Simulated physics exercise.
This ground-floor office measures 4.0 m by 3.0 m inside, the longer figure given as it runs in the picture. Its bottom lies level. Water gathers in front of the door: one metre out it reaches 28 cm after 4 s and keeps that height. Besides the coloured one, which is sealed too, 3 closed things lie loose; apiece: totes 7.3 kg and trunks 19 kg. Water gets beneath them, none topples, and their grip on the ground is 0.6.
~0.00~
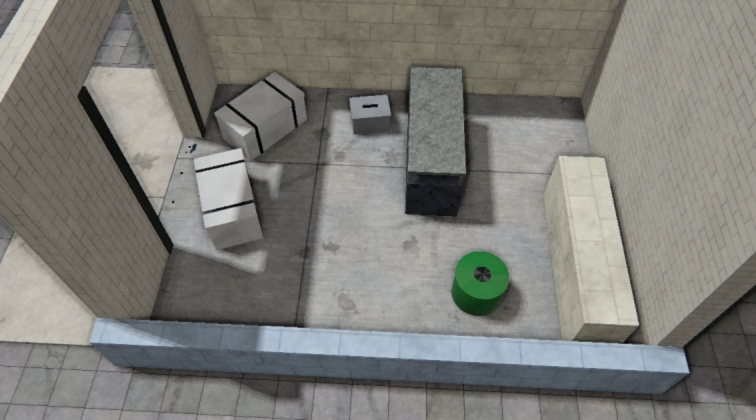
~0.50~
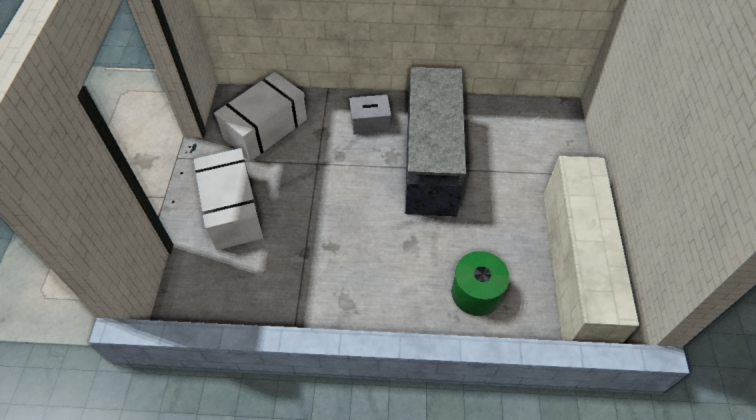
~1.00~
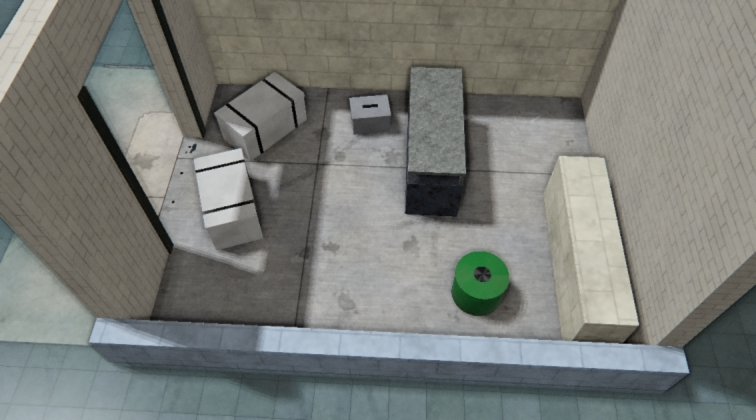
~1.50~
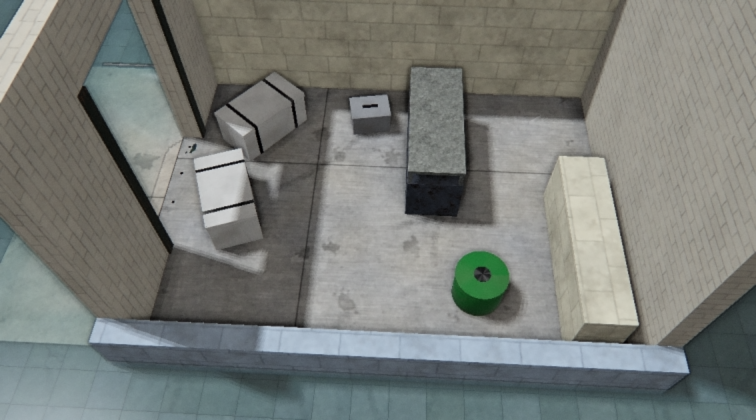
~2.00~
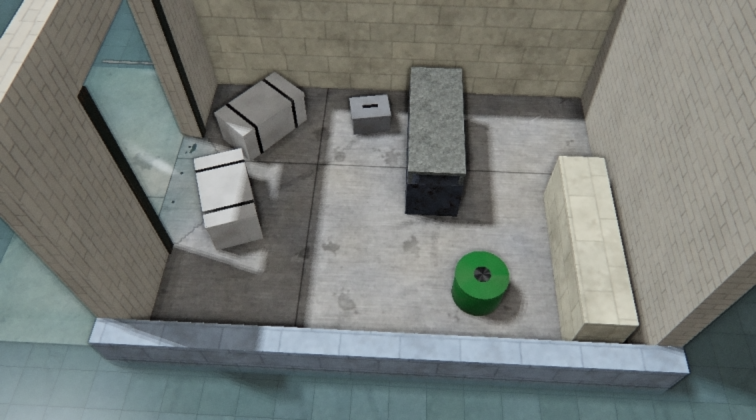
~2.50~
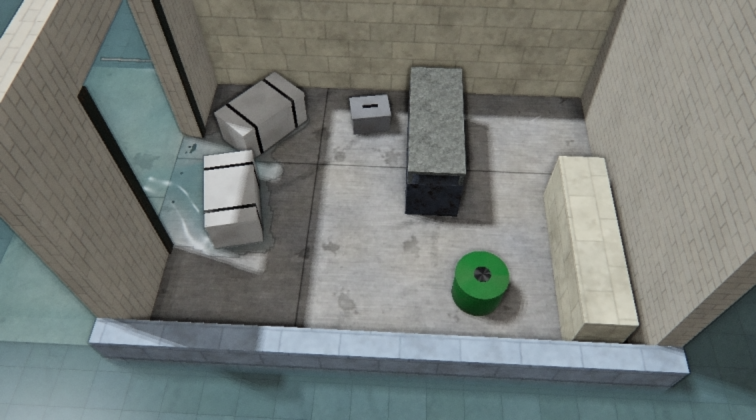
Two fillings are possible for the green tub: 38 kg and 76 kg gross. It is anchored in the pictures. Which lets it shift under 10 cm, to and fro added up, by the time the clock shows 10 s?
I expect that the smaller load will do.
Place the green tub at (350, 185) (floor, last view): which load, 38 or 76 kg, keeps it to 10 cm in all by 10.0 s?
Either load holds.
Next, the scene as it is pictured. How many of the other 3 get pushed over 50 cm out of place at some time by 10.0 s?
2 of them.
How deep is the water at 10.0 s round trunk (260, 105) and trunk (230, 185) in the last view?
About 15 and 21 cm.
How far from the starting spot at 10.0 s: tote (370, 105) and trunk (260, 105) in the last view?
In that order: 40 cm, 30 cm.
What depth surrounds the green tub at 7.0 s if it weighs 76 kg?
About 14 cm.
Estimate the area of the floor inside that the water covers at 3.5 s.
Roughly 4.0 m2.
After 3.5 s the green tub would be 0 cm from its start with 38 kg and 0 cm from its start with 76 kg; 0 cm of water round it then.
After 4.5 s the green tub would be 0 cm from its start with 38 kg and 0 cm from its start with 76 kg; 0 cm of water round it then.
After 7.0 s the green tub would be 0 cm from its start with 38 kg and 0 cm from its start with 76 kg; 14 cm of water round it then.
After 10.0 s the green tub would be 0 cm from its start with 38 kg and 0 cm from its start with 76 kg; 21 cm of water round it then.
